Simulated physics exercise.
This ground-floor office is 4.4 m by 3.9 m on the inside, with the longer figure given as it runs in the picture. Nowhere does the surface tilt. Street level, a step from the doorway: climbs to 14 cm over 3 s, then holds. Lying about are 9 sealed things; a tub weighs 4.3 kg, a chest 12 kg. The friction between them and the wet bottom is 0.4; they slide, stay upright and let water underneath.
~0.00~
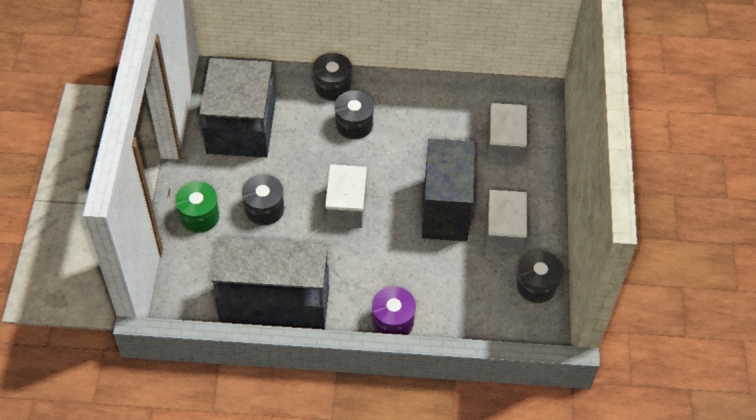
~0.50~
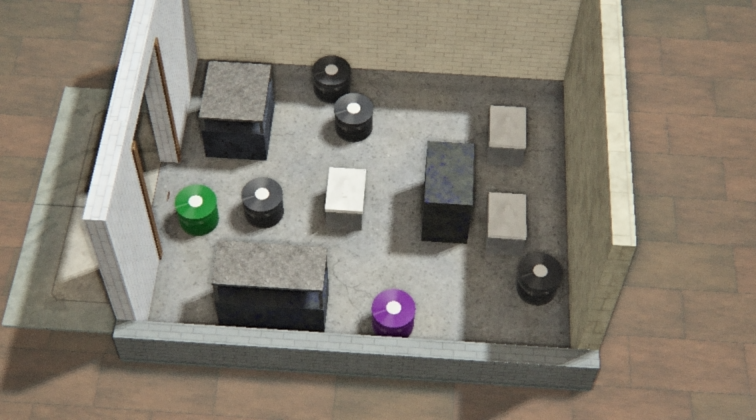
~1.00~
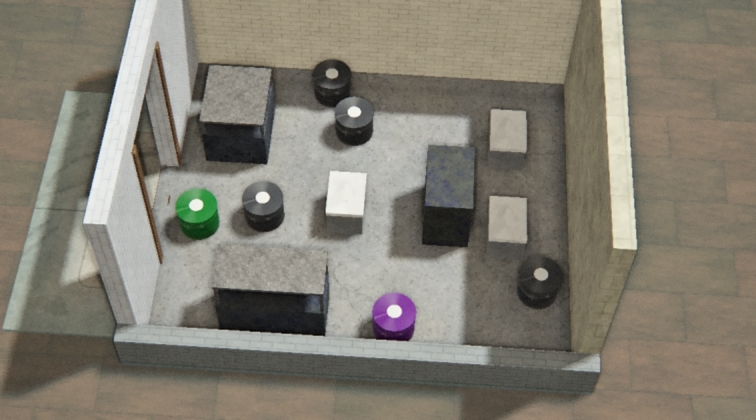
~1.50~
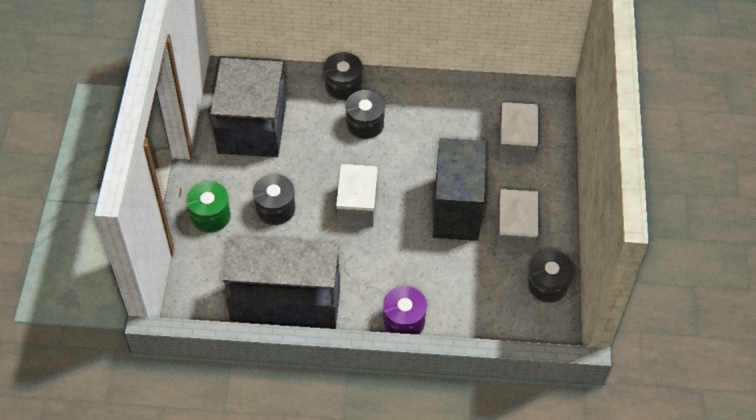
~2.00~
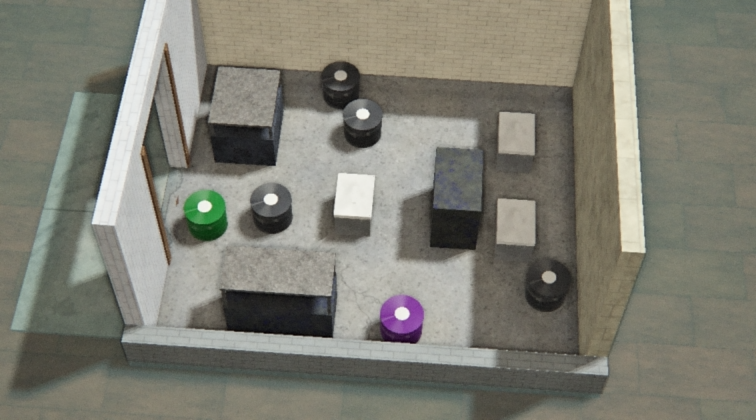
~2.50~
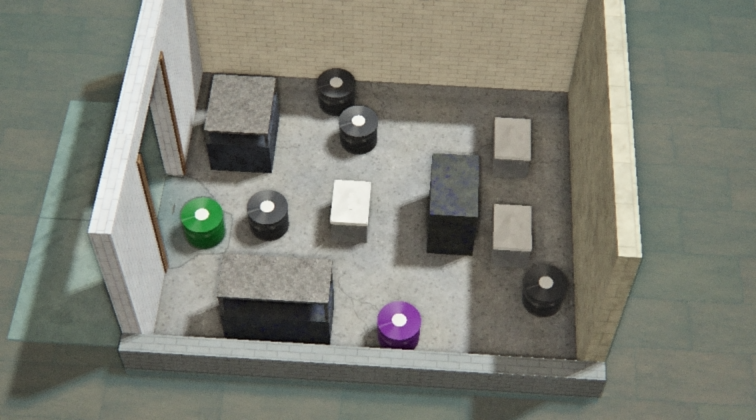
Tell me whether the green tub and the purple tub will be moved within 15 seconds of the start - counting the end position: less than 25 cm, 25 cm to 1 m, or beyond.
Green tub: A long trip. Purple tub: A long trip.
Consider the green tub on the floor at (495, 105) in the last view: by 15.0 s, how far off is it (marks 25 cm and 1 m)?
Well, it gets a small push.
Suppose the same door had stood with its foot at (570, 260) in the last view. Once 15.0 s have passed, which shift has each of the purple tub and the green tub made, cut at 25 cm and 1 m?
The purple tub creeps a bit, while the green tub creeps a bit.
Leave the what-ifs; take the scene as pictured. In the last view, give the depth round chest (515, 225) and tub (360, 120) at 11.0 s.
Roughly 6 and 5 cm.
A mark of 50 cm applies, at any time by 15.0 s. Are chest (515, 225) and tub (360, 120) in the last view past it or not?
In turn: Below and above.
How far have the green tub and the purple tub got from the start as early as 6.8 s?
Roughly 400 and 20 cm.
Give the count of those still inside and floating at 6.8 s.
I get 1.
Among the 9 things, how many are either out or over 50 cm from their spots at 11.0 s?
I get 6.
After 3.5 s the green tub is near (247, 232), 0.6 m from its start, aground; the purple tub is near (399, 320), 0.0 m from its start, aground; 0 afloat.
After 6.8 s the green tub is near (542, 320), 3.8 m from its start, aground; the purple tub is near (407, 335), 0.2 m from its start, aground; 1 afloat.
After 11.0 s the green tub is near (559, 339), 4.0 m from its start, afloat; the purple tub is near (461, 314), 0.6 m from its start, afloat; 7 afloat.
After 15.0 s the green tub is near (559, 338), 4.0 m from its start, afloat; the purple tub is near (538, 238), 1.8 m from its start, afloat; 9 afloat.
